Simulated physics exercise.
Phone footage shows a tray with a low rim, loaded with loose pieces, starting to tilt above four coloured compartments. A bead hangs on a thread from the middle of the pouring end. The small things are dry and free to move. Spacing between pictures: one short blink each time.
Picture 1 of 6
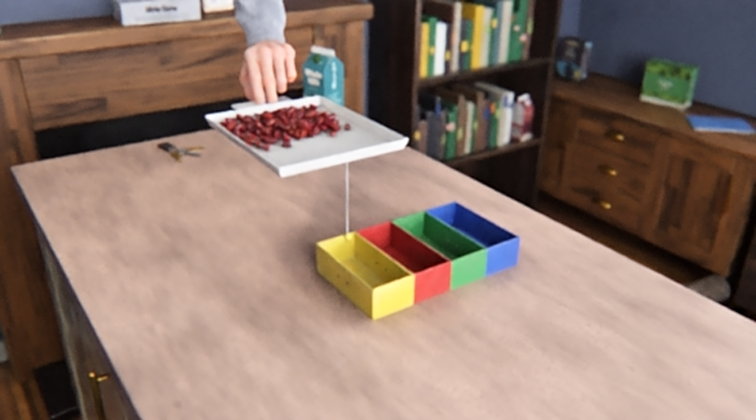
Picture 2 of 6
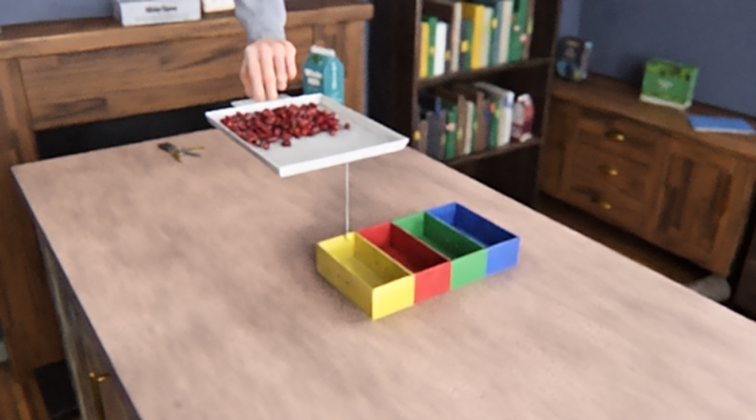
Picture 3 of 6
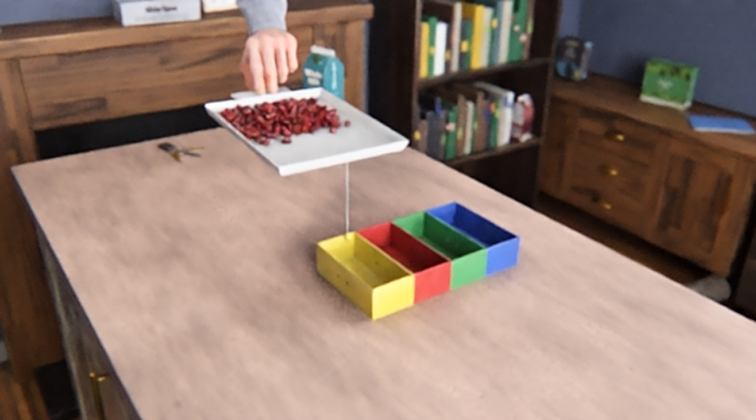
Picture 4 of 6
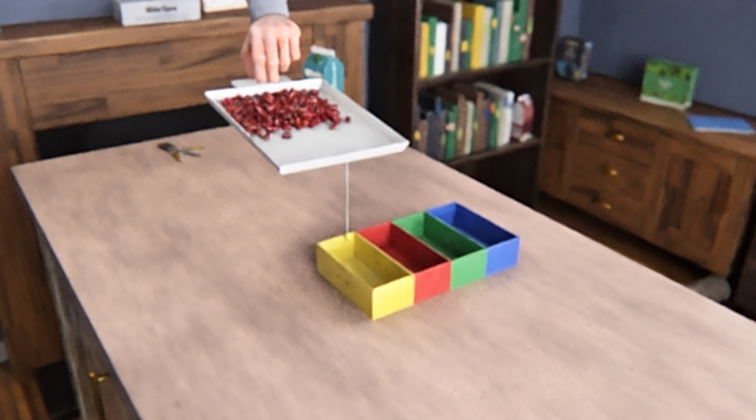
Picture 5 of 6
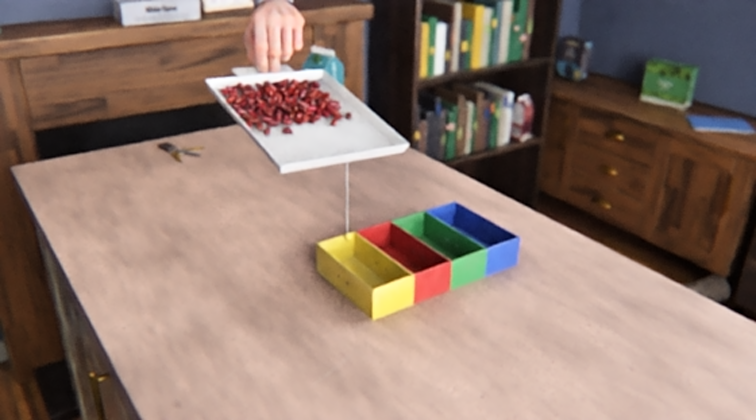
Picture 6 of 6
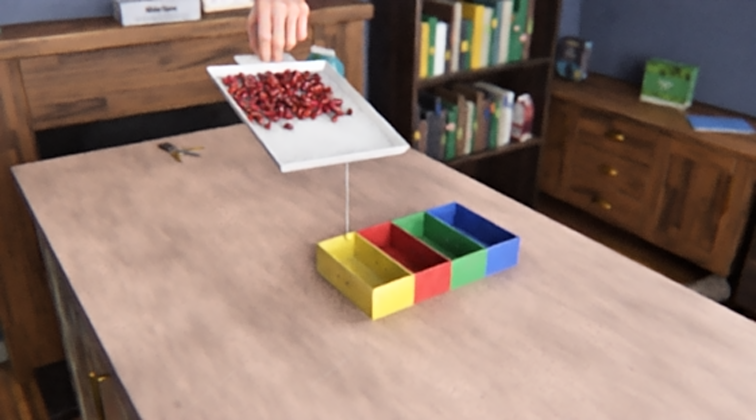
In a room with dark wooden furniture and bookshelves, a fixed camera looks down across a pale wooden table. A hand holds a white tray of dark red beans, with a thread hanging from it, above and left of yellow, red, green and blue compartments. The hand rises gradually, lifting the tray's far side and tilting it toward the near right corner, while the beans stay bunched.
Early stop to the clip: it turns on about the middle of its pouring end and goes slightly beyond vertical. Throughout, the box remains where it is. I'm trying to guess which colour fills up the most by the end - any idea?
Go with red; that cell ends fullest.
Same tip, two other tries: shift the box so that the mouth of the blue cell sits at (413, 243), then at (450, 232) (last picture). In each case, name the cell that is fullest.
Result 1: The blue one. Result 2: That green cell.
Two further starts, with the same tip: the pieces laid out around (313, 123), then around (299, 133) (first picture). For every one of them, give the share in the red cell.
Roughly 40 and 40 percent, in that order.
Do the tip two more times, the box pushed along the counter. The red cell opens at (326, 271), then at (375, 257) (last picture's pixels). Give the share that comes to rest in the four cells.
In order: 80 percent, then 100 percent.
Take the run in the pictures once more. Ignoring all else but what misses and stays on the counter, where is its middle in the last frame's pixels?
It centres at roughly (372, 332).
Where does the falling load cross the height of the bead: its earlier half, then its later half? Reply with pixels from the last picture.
The first part passes (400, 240); everything after passes (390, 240).
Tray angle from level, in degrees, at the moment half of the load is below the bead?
Roughly 95 degrees from level.
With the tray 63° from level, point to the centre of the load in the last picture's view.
The middle of the pieces sits at roughly (371, 150).
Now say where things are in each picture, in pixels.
In the first picture, corners of the pouring end near (281, 166) and (403, 139), level; middle of the load near (280, 127), kidney beans; bead on its thread near (347, 237); yellow cell near (393, 294); red cell near (432, 280); green cell near (469, 266); blue cell near (502, 254).
In the second picture, corners of the pouring end near (281, 166) and (403, 139), level; middle of the load near (280, 125).
In the third picture, corners of the pouring end near (281, 165) and (404, 140), tipped barely, lowest at the right corner; middle of the load near (280, 120).
In the fourth picture, corners of the pouring end near (282, 164) and (404, 141), tipped a little, lowest at the right corner; middle of the load near (280, 112).
In the fifth picture, corners of the pouring end near (283, 163) and (404, 143), tipped a little, lowest at the right corner; middle of the load near (281, 104).
In the sixth picture, corners of the pouring end near (284, 162) and (405, 145), tipped clearly, lowest at the right corner; middle of the load near (282, 97); yellow cell near (393, 294); red cell near (432, 280); green cell near (469, 266); blue cell near (502, 254).
Shortly afterwards, tray tipped steeply; near two thirds on the tray; a little in the red cell; a little in the green cell; only a few in the yellow cell; a little falling or outside the box.
Next, tray tipped past a quarter turn; only a few on the tray; near a third in the red cell; near a quarter in the yellow cell; near a quarter in the green cell; near a quarter falling or outside the box.
Some moments later, tray tipped past a quarter turn; near half in the red cell; near a quarter in the yellow cell; near a quarter in the green cell; a little falling or outside the box.
In the end, tray tipped past a quarter turn; near half in the red cell; near a quarter in the yellow cell; near a quarter in the green cell; none at all in the blue cell; a little outside the box.
